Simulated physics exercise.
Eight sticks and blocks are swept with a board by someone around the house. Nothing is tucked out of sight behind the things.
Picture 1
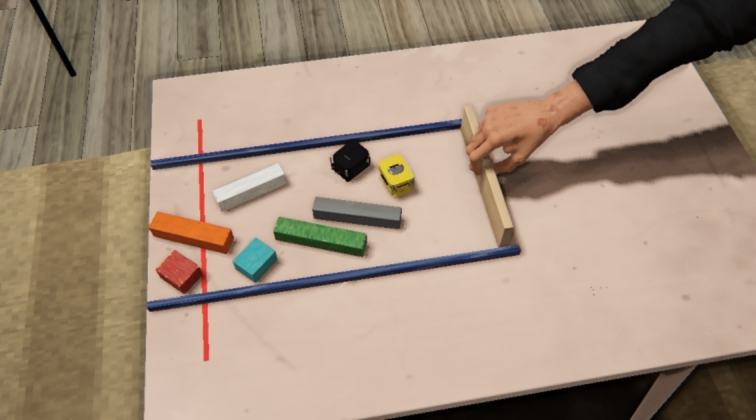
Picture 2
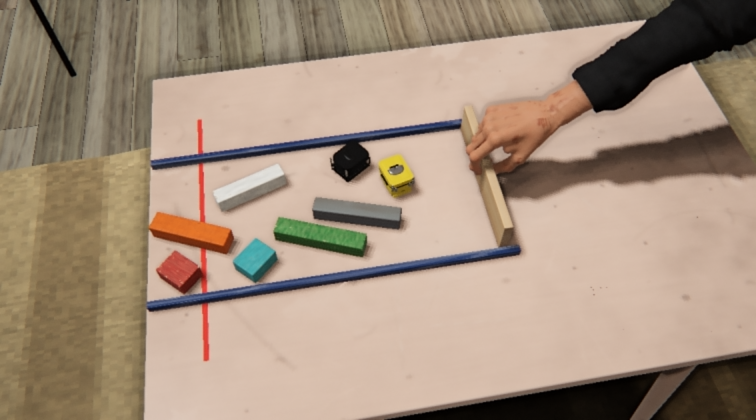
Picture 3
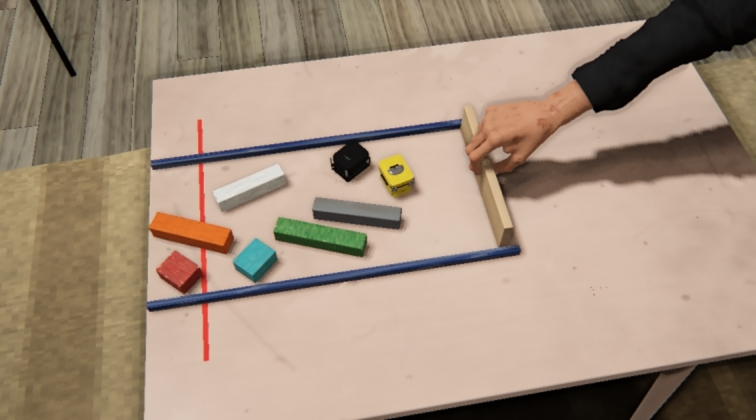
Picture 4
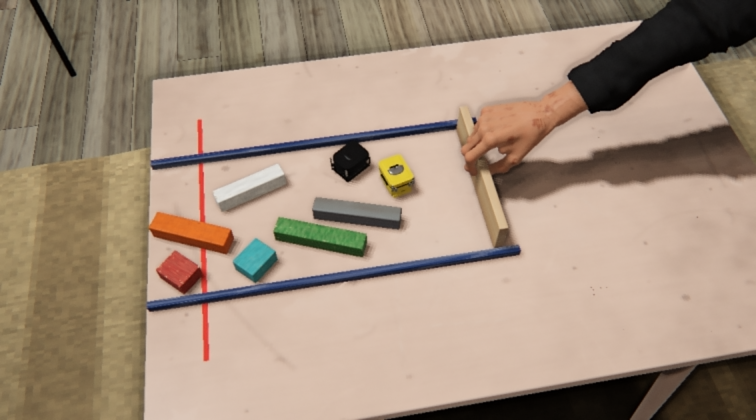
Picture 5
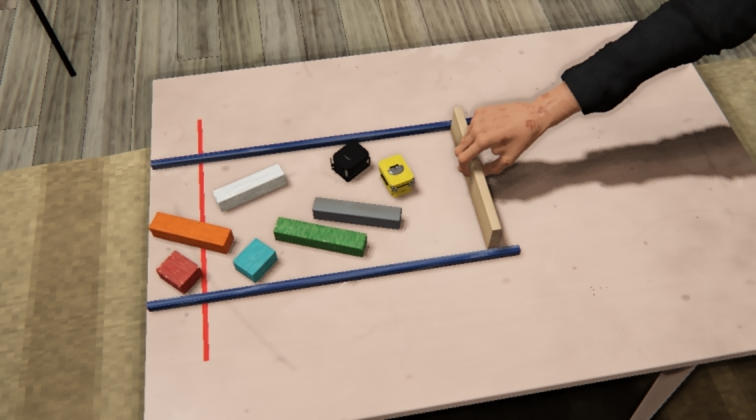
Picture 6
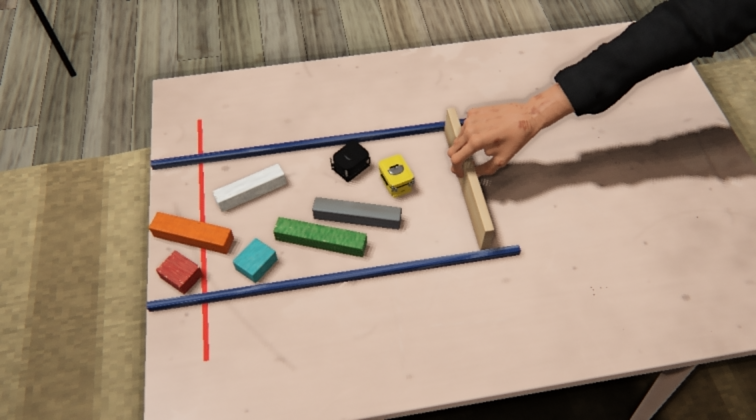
On a pale table between two blue rails, colourful blocks and bars lay still near a red line while a hand held a wooden board upright at the right, then slid it slightly left.
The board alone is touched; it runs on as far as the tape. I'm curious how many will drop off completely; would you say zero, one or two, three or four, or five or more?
What drops is a group of three or four.
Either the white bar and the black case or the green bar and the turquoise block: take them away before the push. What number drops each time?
Result, first then second: 2, 1.
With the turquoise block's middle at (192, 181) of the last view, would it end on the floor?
From there it stays on.
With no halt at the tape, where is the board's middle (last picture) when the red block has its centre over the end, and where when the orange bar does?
At (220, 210) for the red block; at (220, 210) for the orange bar.
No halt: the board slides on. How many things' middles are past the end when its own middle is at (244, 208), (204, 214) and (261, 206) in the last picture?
The counts would come out as 0, 3 and 0.
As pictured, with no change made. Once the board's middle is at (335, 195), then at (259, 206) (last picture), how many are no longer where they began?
First 4 and then 7.
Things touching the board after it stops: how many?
4.
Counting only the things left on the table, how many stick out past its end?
That'd be 3.
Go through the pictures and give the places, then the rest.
In the first frame, red block (179, 272); orange bar (192, 233); turquoise block (255, 260); board (485, 174); tape (203, 226).
In the second frame, orange bar (192, 233); black case (351, 161).
In the third frame, turquoise block (255, 260); board (485, 174).
In the fourth frame, red block (180, 272); yellow case (396, 176).
In the fifth frame, orange bar (192, 233); white bar (250, 188).
In the sixth frame, red block (180, 272); orange bar (192, 233); turquoise block (255, 260); board (467, 177); tape (203, 226).
Soon after, none off yet; red block at rest near (180, 272); orange bar at rest near (192, 233); turquoise block at rest near (255, 260).
At rest, the number that fall off is three or four; fallen, white bar, orange bar and red block.
